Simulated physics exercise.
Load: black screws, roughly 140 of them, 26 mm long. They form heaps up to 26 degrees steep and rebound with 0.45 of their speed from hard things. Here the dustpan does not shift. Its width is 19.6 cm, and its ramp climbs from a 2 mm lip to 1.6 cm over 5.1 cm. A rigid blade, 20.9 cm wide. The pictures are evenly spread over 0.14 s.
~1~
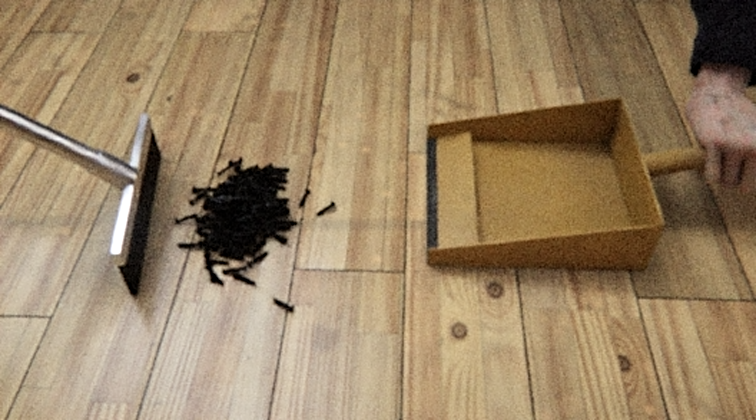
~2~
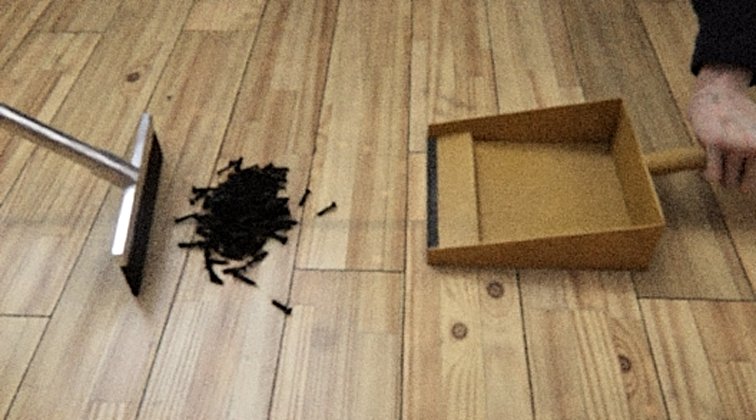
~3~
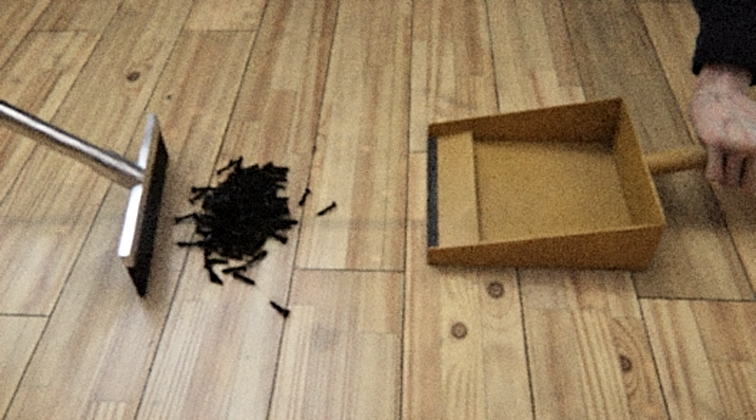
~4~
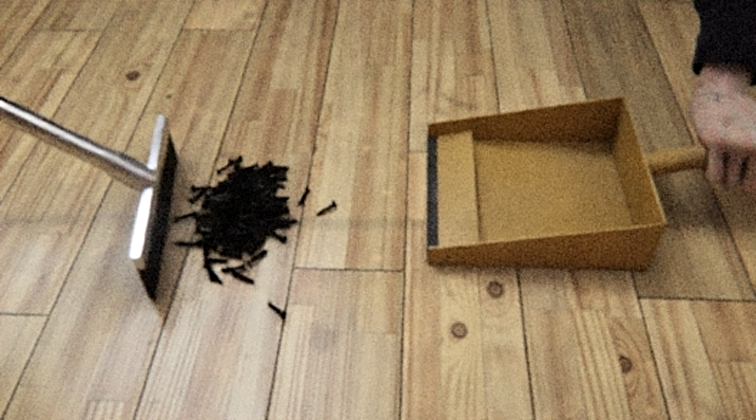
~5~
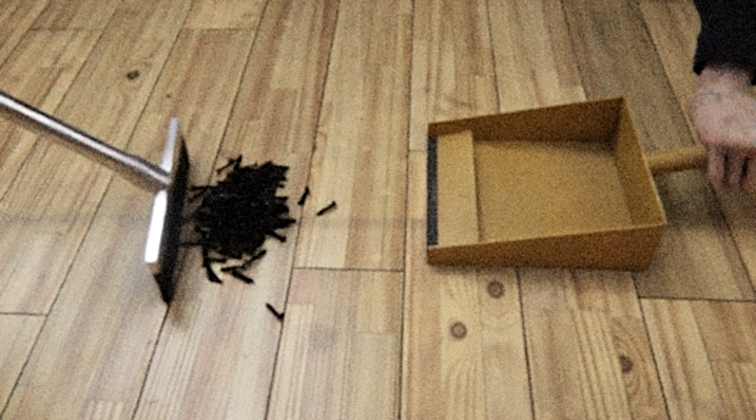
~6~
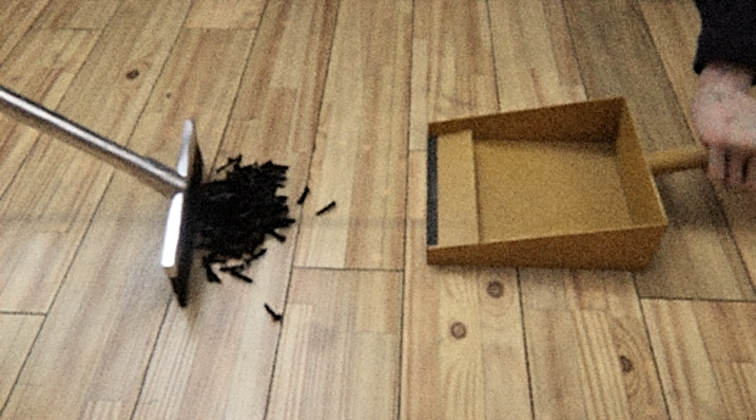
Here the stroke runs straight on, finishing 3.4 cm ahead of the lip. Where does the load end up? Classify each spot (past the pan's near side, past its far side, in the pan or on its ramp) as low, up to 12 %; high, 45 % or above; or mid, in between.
Near side mid, far side low, pan low.
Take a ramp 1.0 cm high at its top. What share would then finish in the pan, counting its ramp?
Something like 5 per cent, ramp included.
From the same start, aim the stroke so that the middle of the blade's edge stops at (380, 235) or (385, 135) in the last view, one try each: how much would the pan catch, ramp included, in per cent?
Roughly 10 % and 15 %.
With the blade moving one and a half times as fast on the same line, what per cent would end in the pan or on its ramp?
In that case roughly 20 percent.
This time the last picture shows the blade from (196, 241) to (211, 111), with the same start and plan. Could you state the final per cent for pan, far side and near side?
Final per cent - pan 30, far 5, near 5.
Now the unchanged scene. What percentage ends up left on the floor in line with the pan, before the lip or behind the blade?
65 %.
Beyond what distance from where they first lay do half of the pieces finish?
It works out to roughly 18 cm.
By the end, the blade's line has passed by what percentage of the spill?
Some 15 per cent.
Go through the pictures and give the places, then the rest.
The first frame shows blade from (119, 259) to (147, 124), moved 0.0 cm, 0 of the pieces shifted so far; middle of the pieces at (245, 208); pan at (543, 200).
The second frame shows blade from (121, 259) to (149, 124), moved 0.3 cm, 0 of the pieces shifted so far; middle of the pieces at (245, 208).
The third frame shows blade from (128, 260) to (155, 124), moved 1.0 cm, 1 of the pieces shifted so far; middle of the pieces at (245, 207).
The fourth frame shows blade from (139, 262) to (164, 126), moved 2.3 cm, 1 of the pieces shifted so far; middle of the pieces at (245, 207).
The fifth frame shows blade from (154, 266) to (177, 128), moved 4.1 cm, 3 of the pieces shifted so far; middle of the pieces at (244, 206).
The sixth frame shows blade from (171, 270) to (191, 130), moved 5.9 cm, 11 of the pieces shifted so far; middle of the pieces at (244, 206); pan at (544, 199).
Then, 0.17 s after the last picture, middle of the blade 14 cm from the lip; 0 % over the lip, far side 0 %, near side 10 %.
Then, 0.28 s after the last picture, middle of the blade 7 cm from the lip; 0 % over the lip, far side 0 %, near side 20 %.
Then, 0.52 s after the last picture, middle of the blade 5 cm from the lip; 10 % over the lip, far side 0 %, near side 25 %.
In the end, near side 25 %, far side 0 %, pan 10 %, in front of the lip or behind the blade 65 %.
